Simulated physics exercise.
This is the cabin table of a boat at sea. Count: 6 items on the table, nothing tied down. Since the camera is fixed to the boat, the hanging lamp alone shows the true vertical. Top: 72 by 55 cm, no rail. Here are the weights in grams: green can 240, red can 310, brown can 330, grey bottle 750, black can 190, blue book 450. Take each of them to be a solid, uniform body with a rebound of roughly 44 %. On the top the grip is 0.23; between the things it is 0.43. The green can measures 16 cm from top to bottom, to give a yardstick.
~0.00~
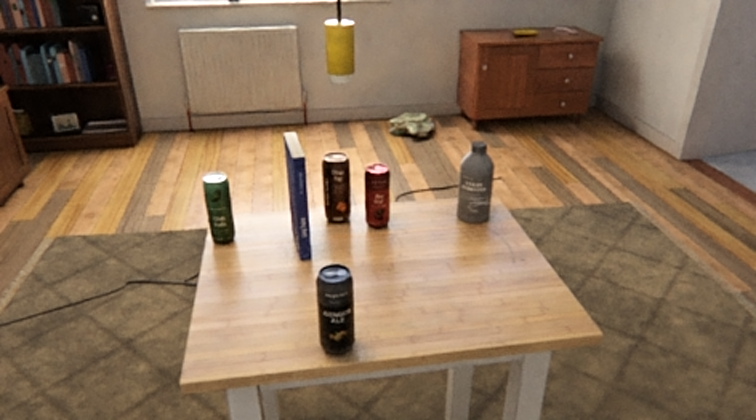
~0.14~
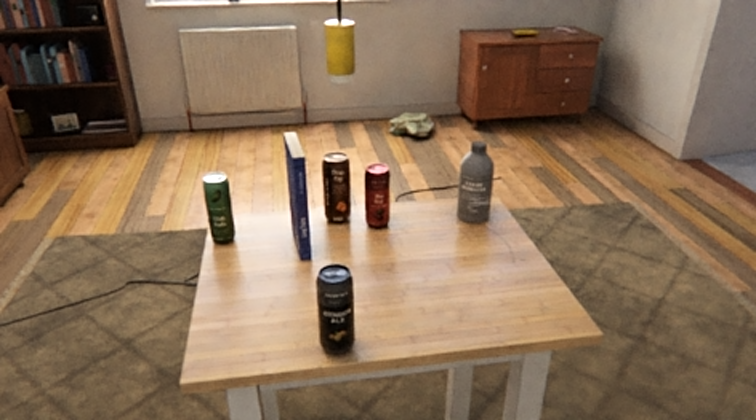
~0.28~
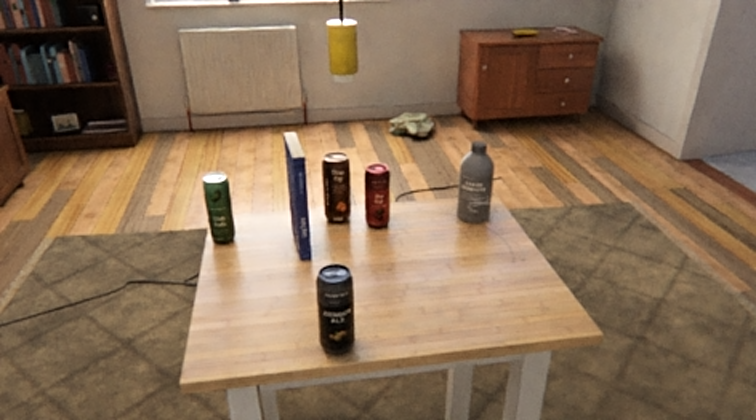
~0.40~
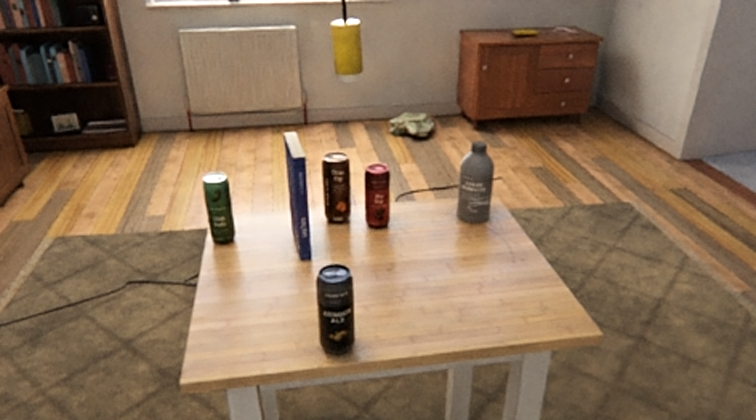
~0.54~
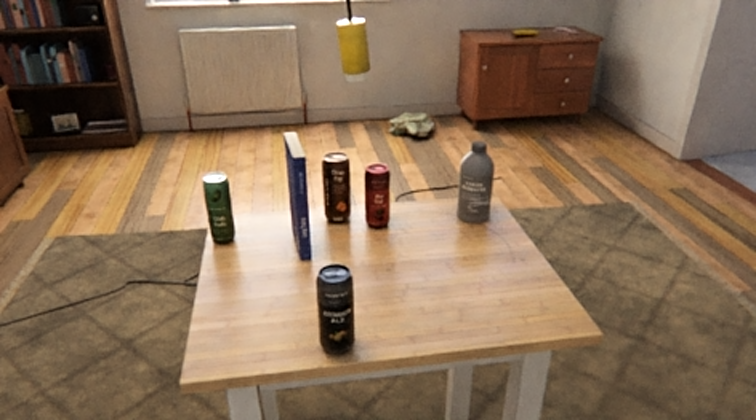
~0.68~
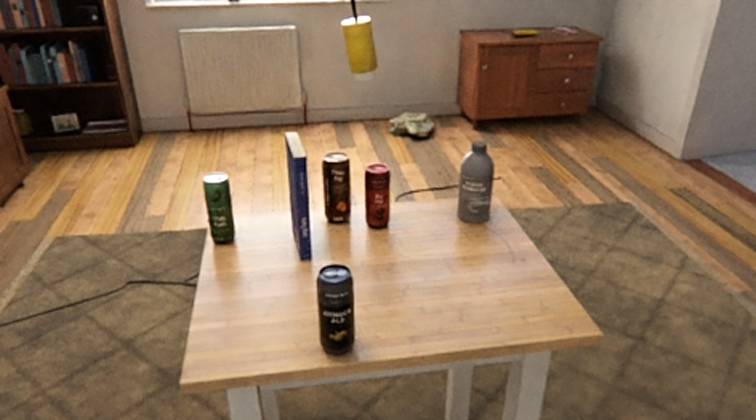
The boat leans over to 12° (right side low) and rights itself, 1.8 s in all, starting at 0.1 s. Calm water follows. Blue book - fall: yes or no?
Yes.
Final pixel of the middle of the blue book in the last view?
Roughly at pixel (382, 235).
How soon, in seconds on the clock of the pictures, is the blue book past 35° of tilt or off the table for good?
It happens at about 1.0 s.
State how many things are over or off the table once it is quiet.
The count is 1.
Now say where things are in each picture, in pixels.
Boat level; blue book (298, 196); green can (220, 209), in the first picture.
Boat level; brown can (337, 188); grey bottle (476, 181), in the second picture.
Heel 1°, right side down; black can (336, 311); green can (220, 209), in the third picture.
Heel 3°, right side down; red can (377, 197); brown can (337, 188), in the fourth picture.
Heel 6°, right side down; grey bottle (476, 181); black can (336, 311), in the fifth picture.
Heel 9°, right side down; blue book (299, 196); green can (220, 209), in the sixth picture.
After 1.08 s, heel 12°, right side down; blue book 48° off its base near (340, 205); brown can 5° off its base.
After 1.28 s, heel 9°, right side down; blue book 55° off its base near (358, 211); red can moved 6 cm; brown can moved 5 cm.
After 1.38 s, heel 7°, right side down; blue book on its side near (369, 227); red can moved 10 cm; brown can moved 6 cm.
After 1.58 s, heel 3°, right side down; blue book on its side near (380, 235); red can moved 16 cm; brown can moved 6 cm.
In the end (2.4 s), toppled on the table, blue book; not toppled but over 5 cm from the start, red can and brown can; the other 3 under 5 cm from the start. At the end, from the last picture's camera, blue book near (382, 235).
